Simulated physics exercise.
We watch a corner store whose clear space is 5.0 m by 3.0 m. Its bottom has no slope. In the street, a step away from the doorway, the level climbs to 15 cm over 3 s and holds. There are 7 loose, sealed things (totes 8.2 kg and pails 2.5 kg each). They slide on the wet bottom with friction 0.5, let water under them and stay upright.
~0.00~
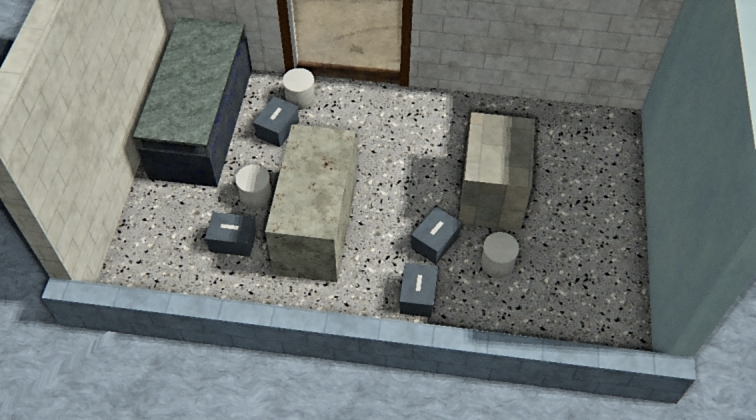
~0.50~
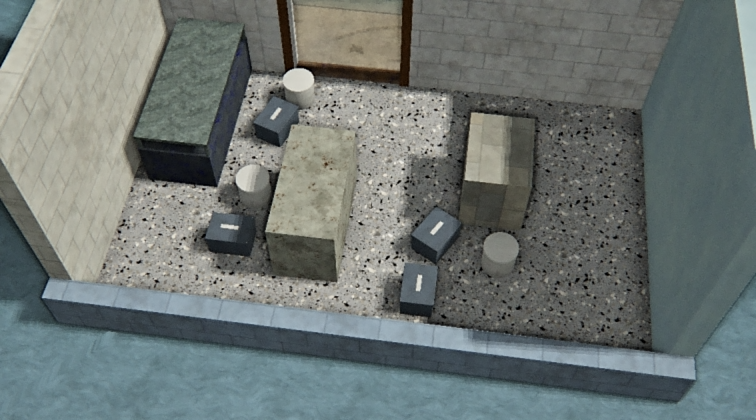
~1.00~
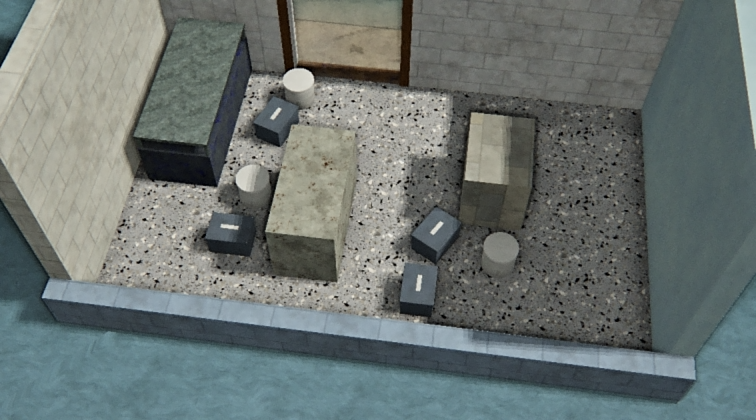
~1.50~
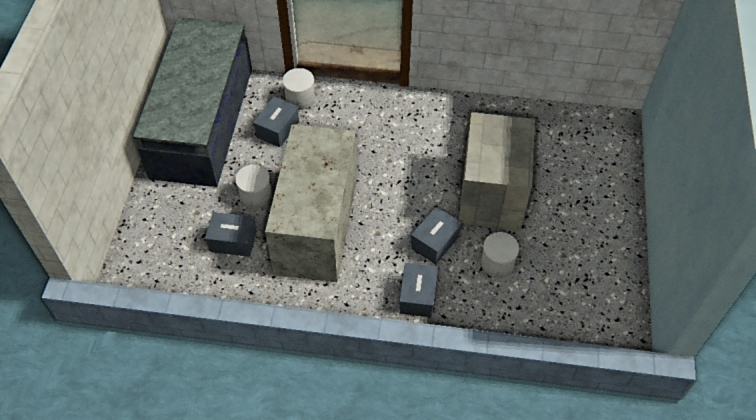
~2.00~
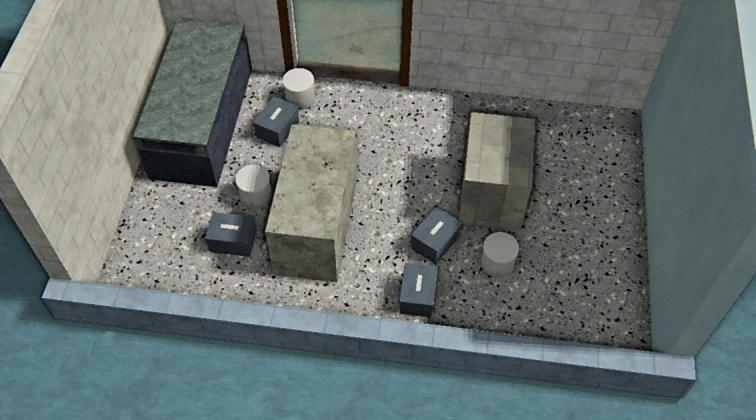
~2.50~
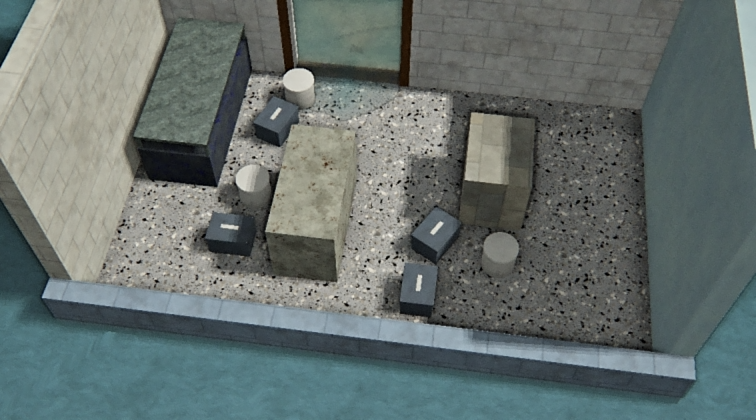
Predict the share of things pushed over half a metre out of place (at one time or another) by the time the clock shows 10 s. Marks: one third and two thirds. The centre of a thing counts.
Share: At least two thirds.
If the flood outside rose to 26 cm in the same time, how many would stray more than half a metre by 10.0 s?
In that case 7 of them.
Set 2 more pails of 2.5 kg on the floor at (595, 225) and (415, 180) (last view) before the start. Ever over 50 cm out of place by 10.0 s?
In that order: Short of it, over.
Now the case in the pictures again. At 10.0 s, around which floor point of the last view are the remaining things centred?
At about (316, 243).
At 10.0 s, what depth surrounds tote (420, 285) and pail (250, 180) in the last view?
Roughly 7 and 7 cm.
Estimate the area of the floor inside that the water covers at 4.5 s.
About 4.5 m2.
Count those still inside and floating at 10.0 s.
I count 5.
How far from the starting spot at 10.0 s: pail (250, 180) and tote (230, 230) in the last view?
In turn: 100 cm, 80 cm.
After 3.5 s 0 of 7 are over 50 cm from their spots; 0 afloat.
After 4.5 s 0 of 7 are over 50 cm from their spots; 0 afloat.
After 7.0 s 4 of 7 are over 50 cm from their spots; 2 afloat.
After 10.0 s 5 of 7 are over 50 cm from their spots, and 6 have been at some point; 5 afloat.
